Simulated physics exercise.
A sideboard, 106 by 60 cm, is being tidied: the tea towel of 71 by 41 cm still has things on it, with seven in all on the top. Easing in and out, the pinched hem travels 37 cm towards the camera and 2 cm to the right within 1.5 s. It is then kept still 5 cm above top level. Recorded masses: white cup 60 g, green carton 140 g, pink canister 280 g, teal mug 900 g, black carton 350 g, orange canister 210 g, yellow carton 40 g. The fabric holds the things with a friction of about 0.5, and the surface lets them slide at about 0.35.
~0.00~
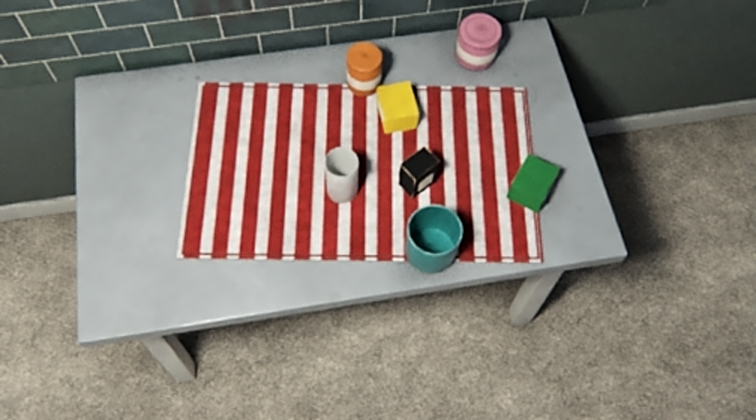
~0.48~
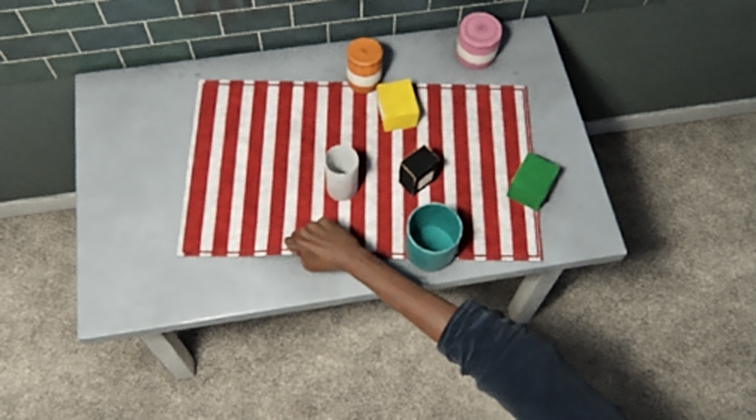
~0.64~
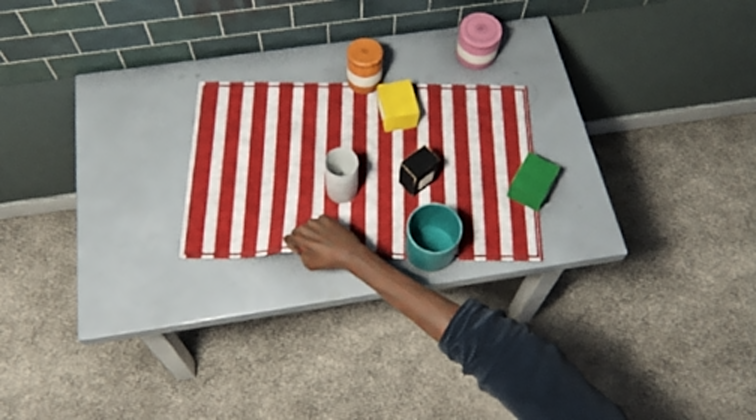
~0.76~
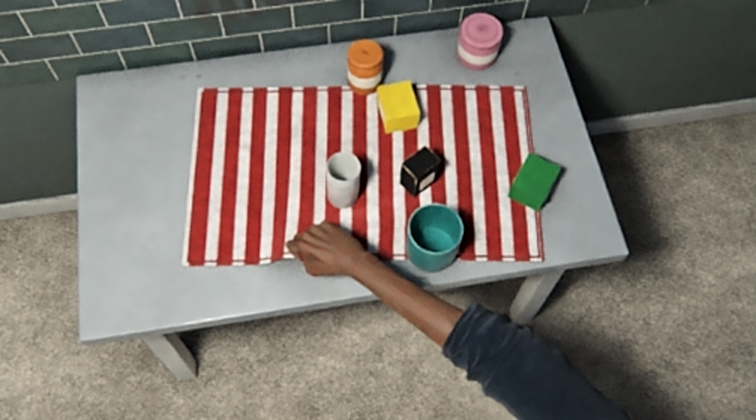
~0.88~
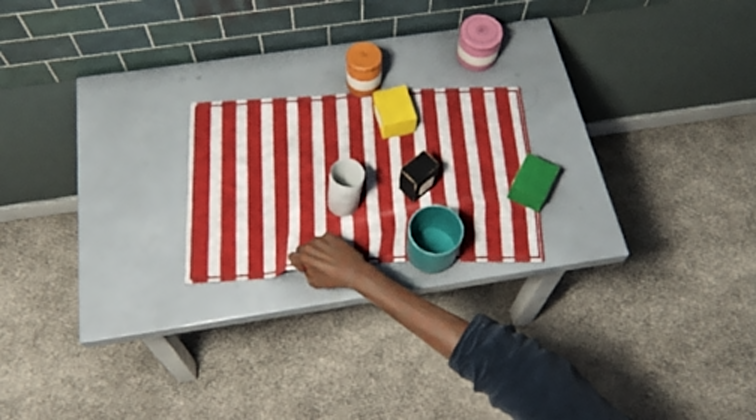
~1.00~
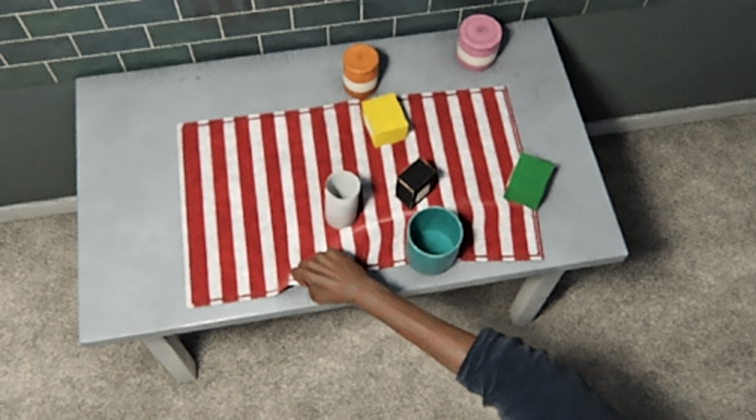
A hand pinches the striped cloth's near edge and drags it, with items on it, slightly forward.
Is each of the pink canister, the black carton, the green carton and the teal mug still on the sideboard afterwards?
My prediction: The pink canister will not come off; the black carton will come off; the green carton will come off; the teal mug will come off.
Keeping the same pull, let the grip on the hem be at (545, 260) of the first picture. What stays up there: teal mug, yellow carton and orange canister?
Well, in that case the teal mug tips off, the yellow carton tips off and the orange canister survives on top.
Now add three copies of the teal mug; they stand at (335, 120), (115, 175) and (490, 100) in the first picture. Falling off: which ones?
Still on top, still on top, still on top.
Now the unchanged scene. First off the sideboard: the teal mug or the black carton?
Teal.
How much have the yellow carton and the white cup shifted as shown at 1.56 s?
Yellow carton 30 cm, white cup 25 cm.
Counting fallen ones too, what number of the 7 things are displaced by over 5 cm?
That makes 5.
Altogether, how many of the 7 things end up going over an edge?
That makes 5.
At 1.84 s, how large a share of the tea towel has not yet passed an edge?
Roughly 45% of it.
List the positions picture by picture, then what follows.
The first picture shows pink canister (481, 29); black carton (420, 163); green carton (535, 177); teal mug (435, 229); tea towel corners (177, 258) (199, 83) (526, 88) (543, 262).
The second picture shows orange canister (365, 52); tea towel corners (177, 256) (199, 80); grip (299, 254).
The third picture shows tea towel corners (179, 258) (199, 82); grip (299, 252).
The fourth picture shows white cup (343, 167); tea towel corners (182, 266) (198, 89); grip (301, 257).
The fifth picture shows black carton (420, 167); yellow carton (395, 105); white cup (345, 174); tea towel corners (185, 283) (191, 103); grip (303, 269).
The sixth picture shows pink canister (481, 30); black carton (416, 174); green carton (531, 175); teal mug (435, 231); tea towel corners (187, 308) (177, 124) (506, 86) (544, 259); grip (306, 284).
After 1.3 s, 90 % of the tea towel is still over the top; black carton 9 cm off its start, green carton 7 cm off its start, teal mug 3 cm off its start.
After 1.6 s, 70 % of the tea towel is still over the top; black carton 18 cm off its start, green carton 14 cm off its start, teal mug 9 cm off its start.
After 1.8 s, 45 % of the tea towel is still over the top; black carton 28 cm off its start at (350, 284), teal mug over the edge, green carton 20 cm off its start at (442, 210).
After 2.1 s, 20 % of the tea towel is still over the top; black carton over the edge, green carton 26 cm off its start, teal mug over the edge.
After 3.7 s, 0 % of the tea towel is still over the top; black carton over the edge, green carton over the edge, teal mug over the edge, pink canister 0 cm off its start at (481, 31).
